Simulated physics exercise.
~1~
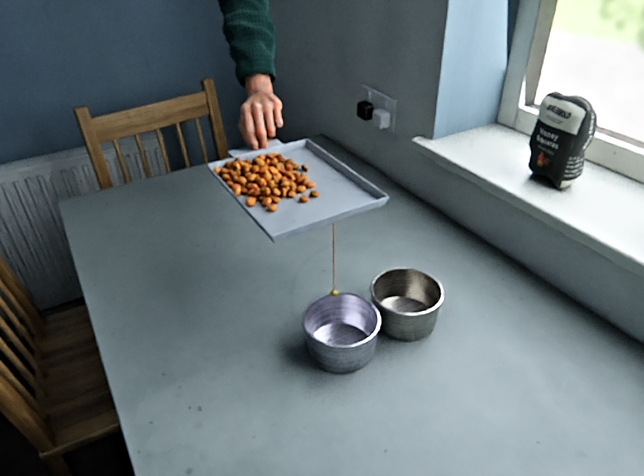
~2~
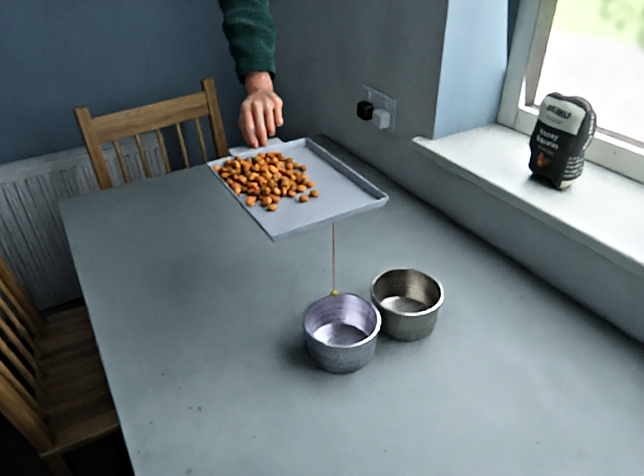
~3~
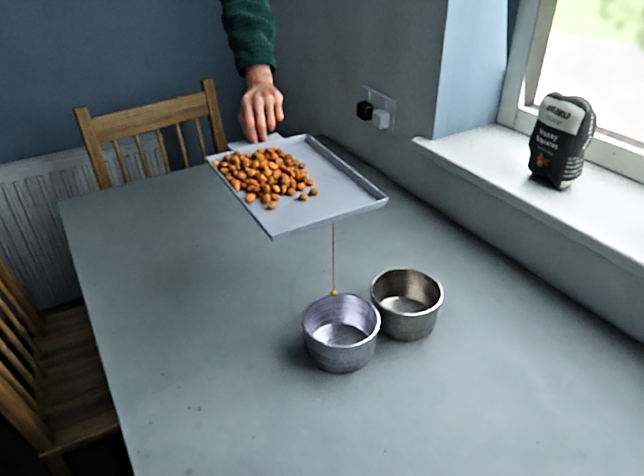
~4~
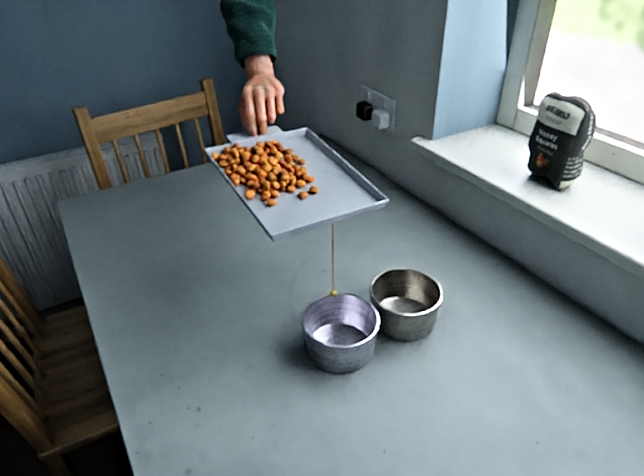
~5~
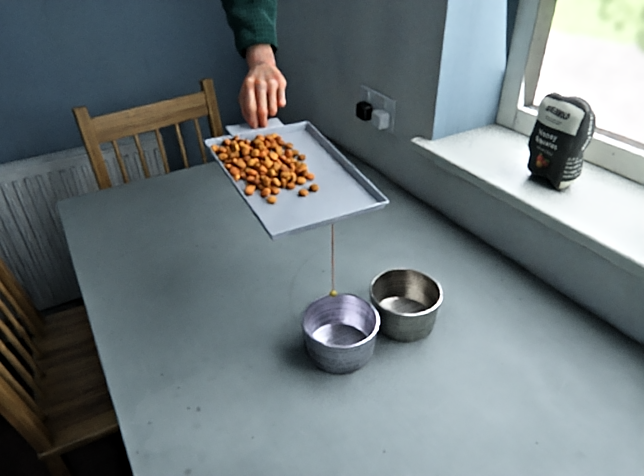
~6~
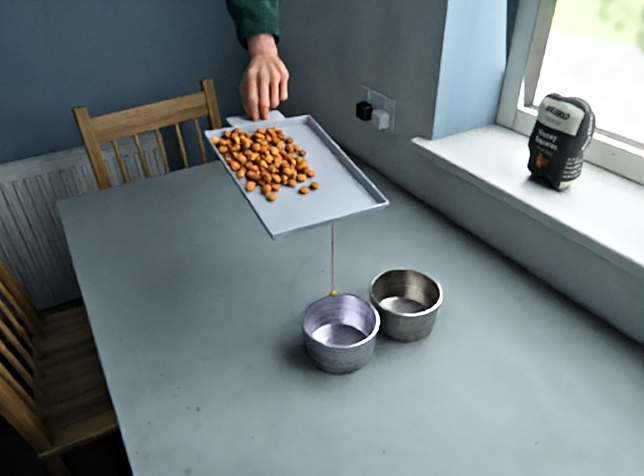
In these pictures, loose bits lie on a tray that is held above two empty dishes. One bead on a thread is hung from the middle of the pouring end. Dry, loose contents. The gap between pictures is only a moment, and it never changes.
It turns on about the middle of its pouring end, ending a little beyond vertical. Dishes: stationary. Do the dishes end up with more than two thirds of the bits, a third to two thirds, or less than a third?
They end up with more than two thirds.
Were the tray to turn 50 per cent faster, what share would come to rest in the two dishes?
About 70 %.
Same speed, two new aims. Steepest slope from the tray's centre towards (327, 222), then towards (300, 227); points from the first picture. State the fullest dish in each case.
Try one: The left-side dish. Try two: The left-side dish.
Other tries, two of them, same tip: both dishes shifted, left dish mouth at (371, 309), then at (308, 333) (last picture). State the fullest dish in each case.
Tries in order: The one to the left, the one to the right.
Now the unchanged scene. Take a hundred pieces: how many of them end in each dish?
Left dish 30, right dish 50 %.
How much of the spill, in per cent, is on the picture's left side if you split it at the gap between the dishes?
Estimate: Near 30 per cent.
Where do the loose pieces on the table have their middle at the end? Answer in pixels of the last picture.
It's centred close to pixel (397, 359).
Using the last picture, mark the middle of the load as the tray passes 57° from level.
Roughly at (354, 209).
Soon, tray tipped steeply; most on the tray; a stray few in the left dish; a stray few in the right dish; a stray few outside both; about a quarter in the air.
A while on, tray tipped right over; about a quarter on the tray; about a quarter in the left dish; about a third in the right dish; about a quarter outside both; about a quarter in the air.
Towards the end, tray tipped past a quarter turn; about a third in the left dish; about half in the right dish; about a quarter outside both.
Finally, tray tipped past a quarter turn; about a third in the left dish; about half in the right dish; about a quarter outside both.
